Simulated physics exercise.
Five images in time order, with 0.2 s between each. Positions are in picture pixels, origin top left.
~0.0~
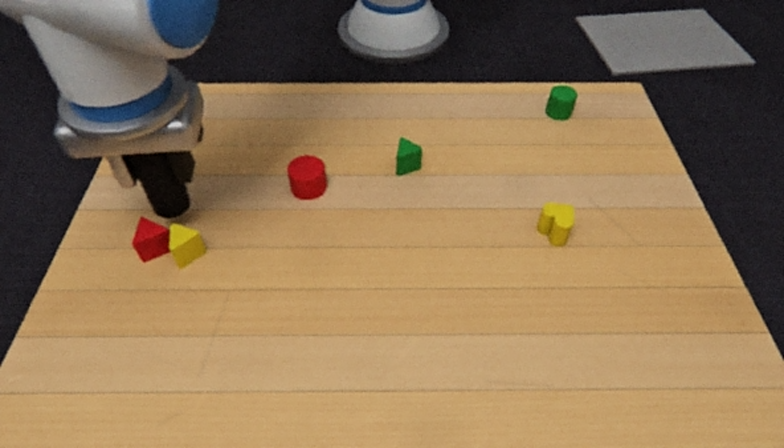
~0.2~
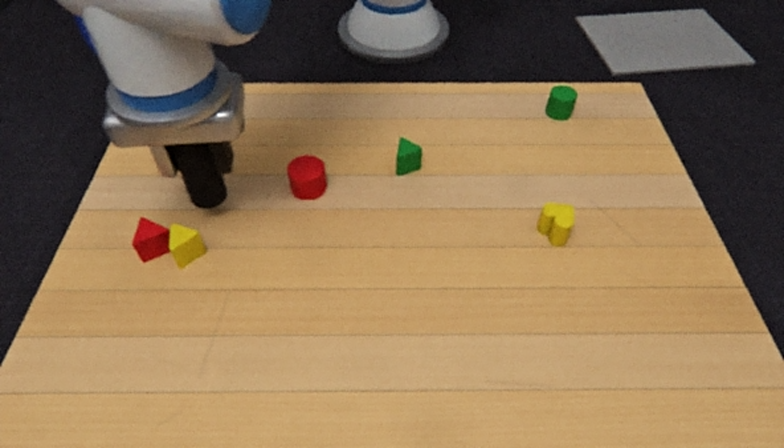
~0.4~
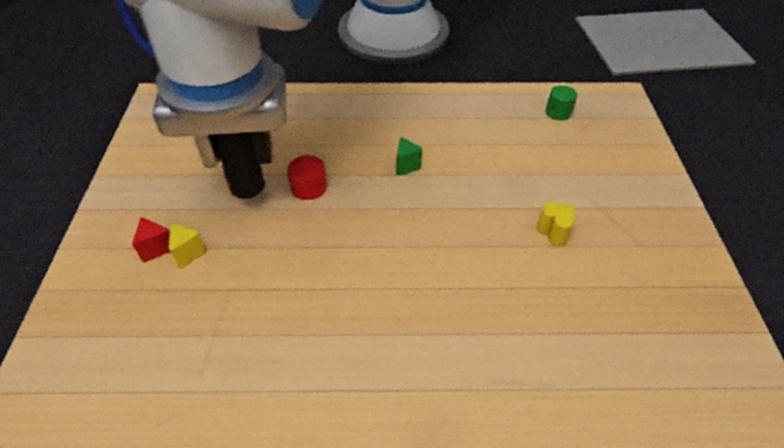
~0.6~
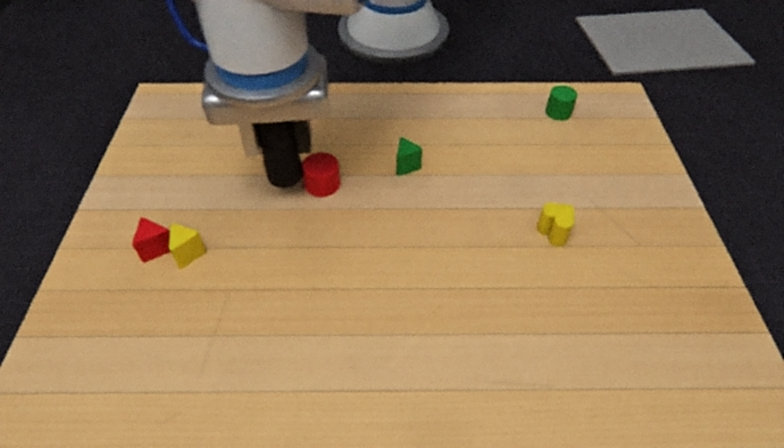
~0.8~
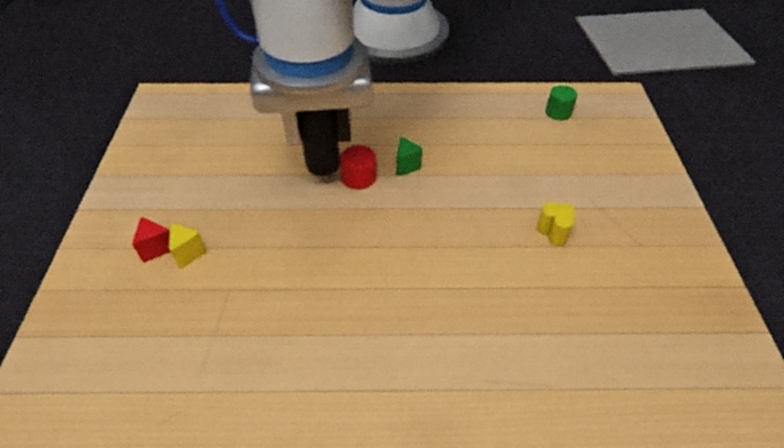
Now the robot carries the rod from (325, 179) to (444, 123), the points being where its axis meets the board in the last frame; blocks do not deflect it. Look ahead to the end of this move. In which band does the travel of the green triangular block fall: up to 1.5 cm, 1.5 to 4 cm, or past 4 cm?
Band: 1.5 to 4 cm.
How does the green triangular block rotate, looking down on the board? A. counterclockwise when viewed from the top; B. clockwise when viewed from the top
Letter A.
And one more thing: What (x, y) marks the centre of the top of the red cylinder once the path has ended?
Pixel (403, 149).
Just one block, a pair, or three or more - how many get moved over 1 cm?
Total moved: Two.
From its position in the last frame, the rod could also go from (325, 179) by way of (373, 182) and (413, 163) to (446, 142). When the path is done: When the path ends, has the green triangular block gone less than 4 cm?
No - that is not the case.
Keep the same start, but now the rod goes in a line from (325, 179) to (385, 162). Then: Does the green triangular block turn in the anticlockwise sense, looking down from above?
I believe so.
What follows on the original path. One third of the way, rod (367, 145); red cylinder (395, 151); green triangular block (426, 147), turned 45° anticlockwise.
Two thirds of the way, rod (408, 126); red cylinder (403, 149); green triangular block (433, 147), turned 40° anticlockwise.
At the end, rod (445, 109); red cylinder (403, 149); green triangular block (433, 147), turned 40° anticlockwise.
